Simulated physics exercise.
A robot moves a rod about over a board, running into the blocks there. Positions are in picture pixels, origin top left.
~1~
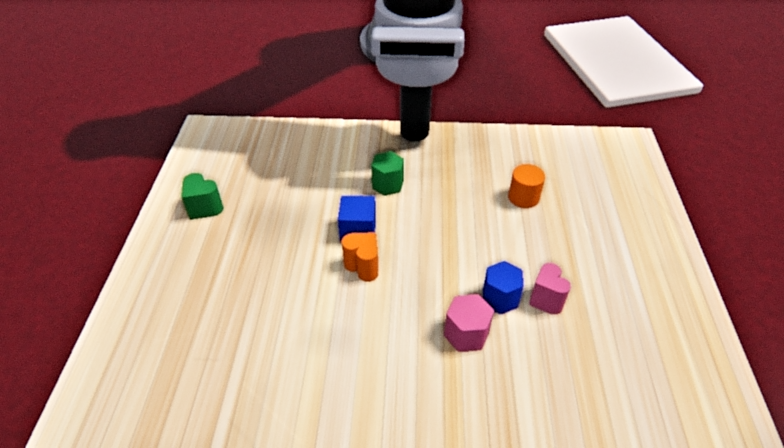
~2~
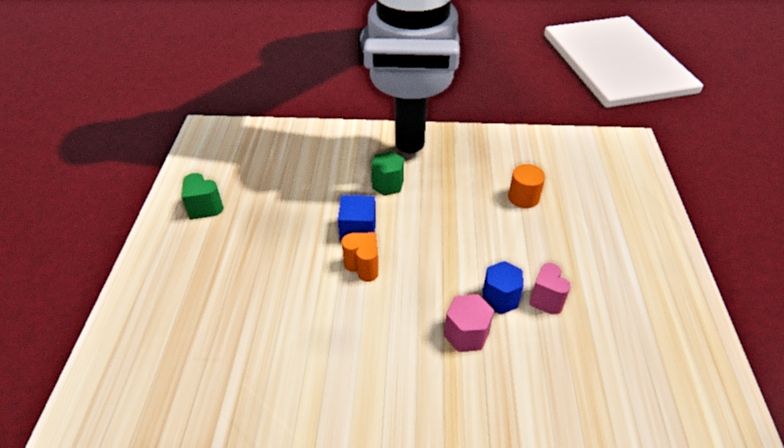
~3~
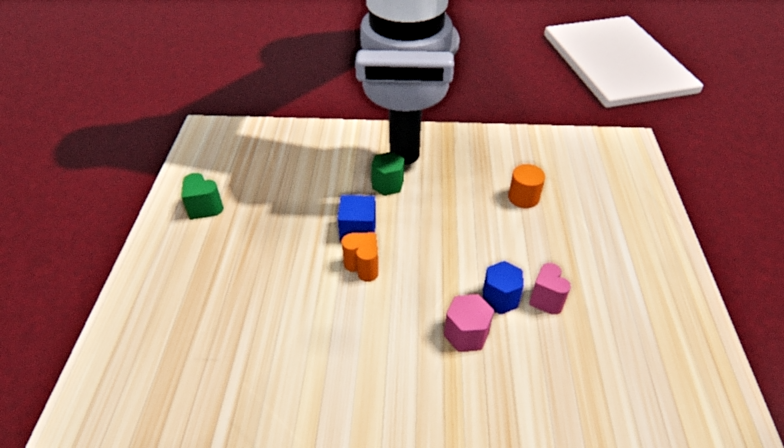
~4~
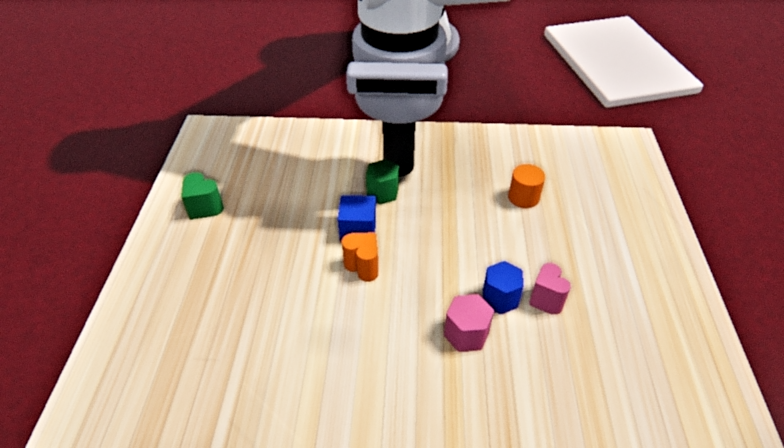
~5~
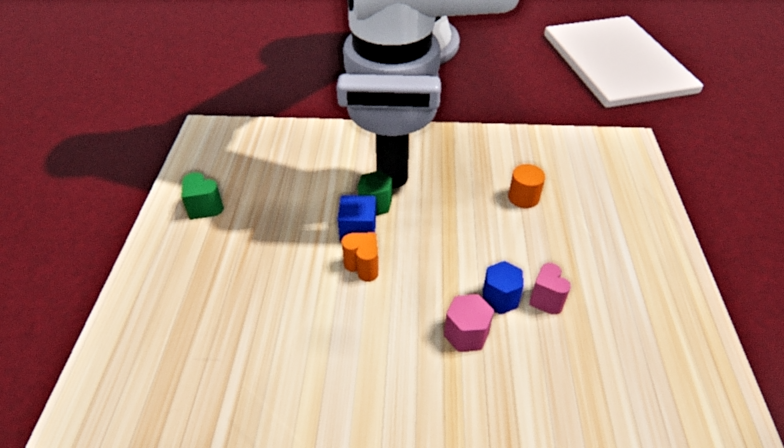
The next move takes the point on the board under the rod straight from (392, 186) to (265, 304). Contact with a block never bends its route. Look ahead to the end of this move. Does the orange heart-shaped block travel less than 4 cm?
That would be a yes.
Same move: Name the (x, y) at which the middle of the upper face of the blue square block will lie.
I'd expect the centre of its top face to be at (290, 337).
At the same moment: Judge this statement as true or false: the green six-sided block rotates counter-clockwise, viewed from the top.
The claim holds.
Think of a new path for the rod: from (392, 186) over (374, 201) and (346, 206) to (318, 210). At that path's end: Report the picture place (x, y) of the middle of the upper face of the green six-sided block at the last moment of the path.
At roughly (336, 207).
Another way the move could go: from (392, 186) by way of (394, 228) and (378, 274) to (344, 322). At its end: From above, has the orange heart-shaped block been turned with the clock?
Yes.
On the path given first. One third of the way, rod (353, 214); blue square block (325, 248); orange heart-shaped block (359, 263), turned 50° anticlockwise; green six-sided block (338, 222), turned 30° anticlockwise.
Two thirds of the way, rod (311, 252); blue square block (296, 297); orange heart-shaped block (359, 263), turned 50° anticlockwise; green six-sided block (298, 266), turned 45° anticlockwise.
At the end, rod (262, 296); blue square block (290, 337), turned 55° anticlockwise; orange heart-shaped block (359, 263), turned 50° anticlockwise; green six-sided block (262, 314), turned 95° anticlockwise.
